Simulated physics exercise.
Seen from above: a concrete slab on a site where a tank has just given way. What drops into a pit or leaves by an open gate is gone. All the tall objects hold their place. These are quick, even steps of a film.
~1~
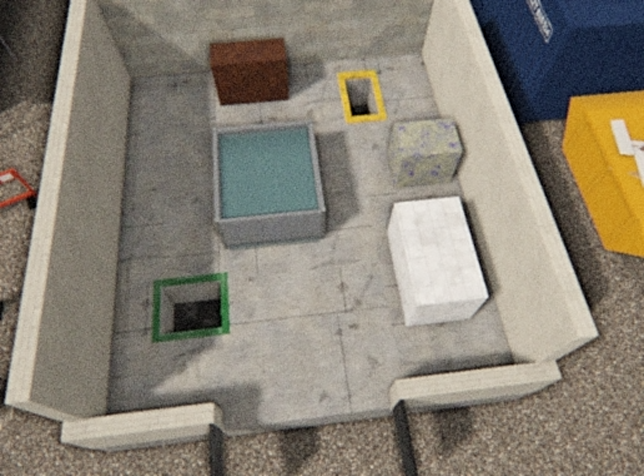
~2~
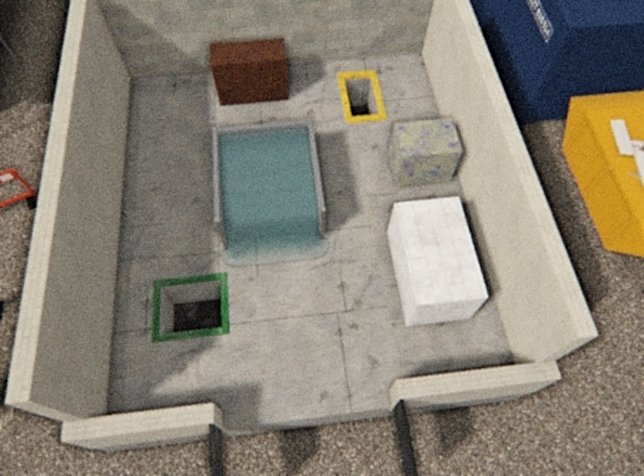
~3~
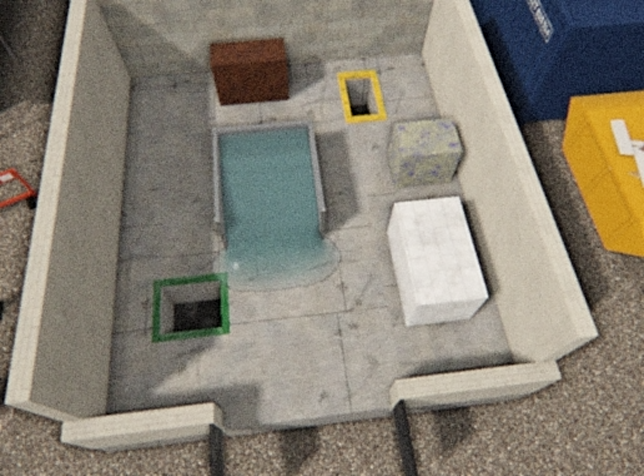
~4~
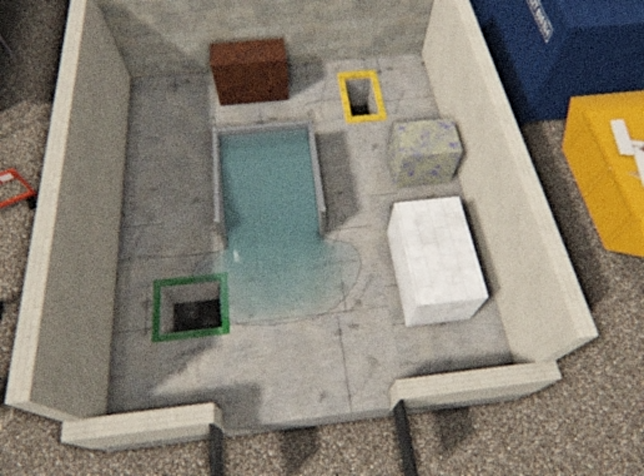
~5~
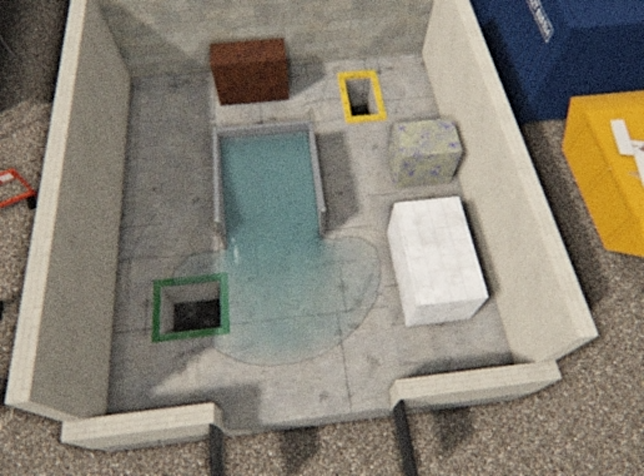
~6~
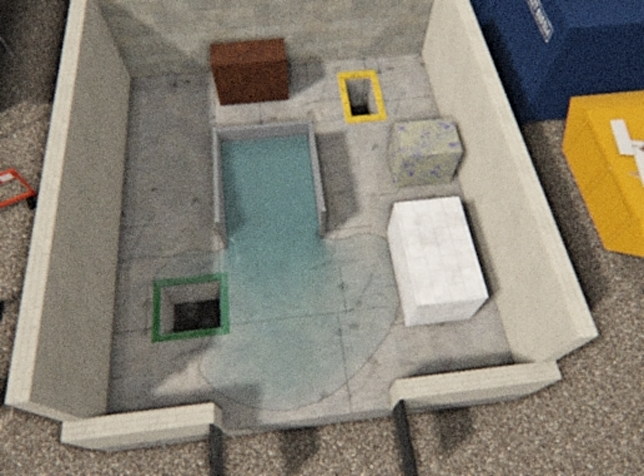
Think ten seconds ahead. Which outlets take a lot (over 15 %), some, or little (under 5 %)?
In the end: The gate takes more than 15 %; the yellow pit takes less than 5 %; the green pit takes more than 15 %.
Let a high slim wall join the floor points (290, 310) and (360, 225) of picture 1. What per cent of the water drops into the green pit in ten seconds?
Roughly, in per cent: Green 45.
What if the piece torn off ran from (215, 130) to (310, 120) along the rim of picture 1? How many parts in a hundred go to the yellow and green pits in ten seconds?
Per cent: Yellow 25, green 12.
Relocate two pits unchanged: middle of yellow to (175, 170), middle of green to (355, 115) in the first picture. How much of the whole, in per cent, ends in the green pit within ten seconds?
Roughly, in per cent: Green 0.
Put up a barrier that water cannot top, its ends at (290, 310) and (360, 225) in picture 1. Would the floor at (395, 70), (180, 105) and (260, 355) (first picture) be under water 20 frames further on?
As listed: Dry, clear, under water.
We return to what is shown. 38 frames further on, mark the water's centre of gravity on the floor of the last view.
Near (316, 262).
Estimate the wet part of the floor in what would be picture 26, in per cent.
Near 40 in a hundred.
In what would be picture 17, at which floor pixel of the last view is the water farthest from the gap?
I would point to (515, 374).
A moment on, water covers 25 % of the floor; the gate 11 %, the yellow pit 0 %, the green pit 5 %.
Next, water covers 30 % of the floor; the gate 28 %, the yellow pit 0 %, the green pit 9 %.
Then, water covers 40 % of the floor; the gate 43 %, the yellow pit 0 %, the green pit 12 %.
Later, water covers 50 % of the floor; the gate 52 %, the yellow pit 0 %, the green pit 15 %.
In the end, water covers 50 % of the floor; the gate 57 %, the yellow pit 0 %, the green pit 17 %.
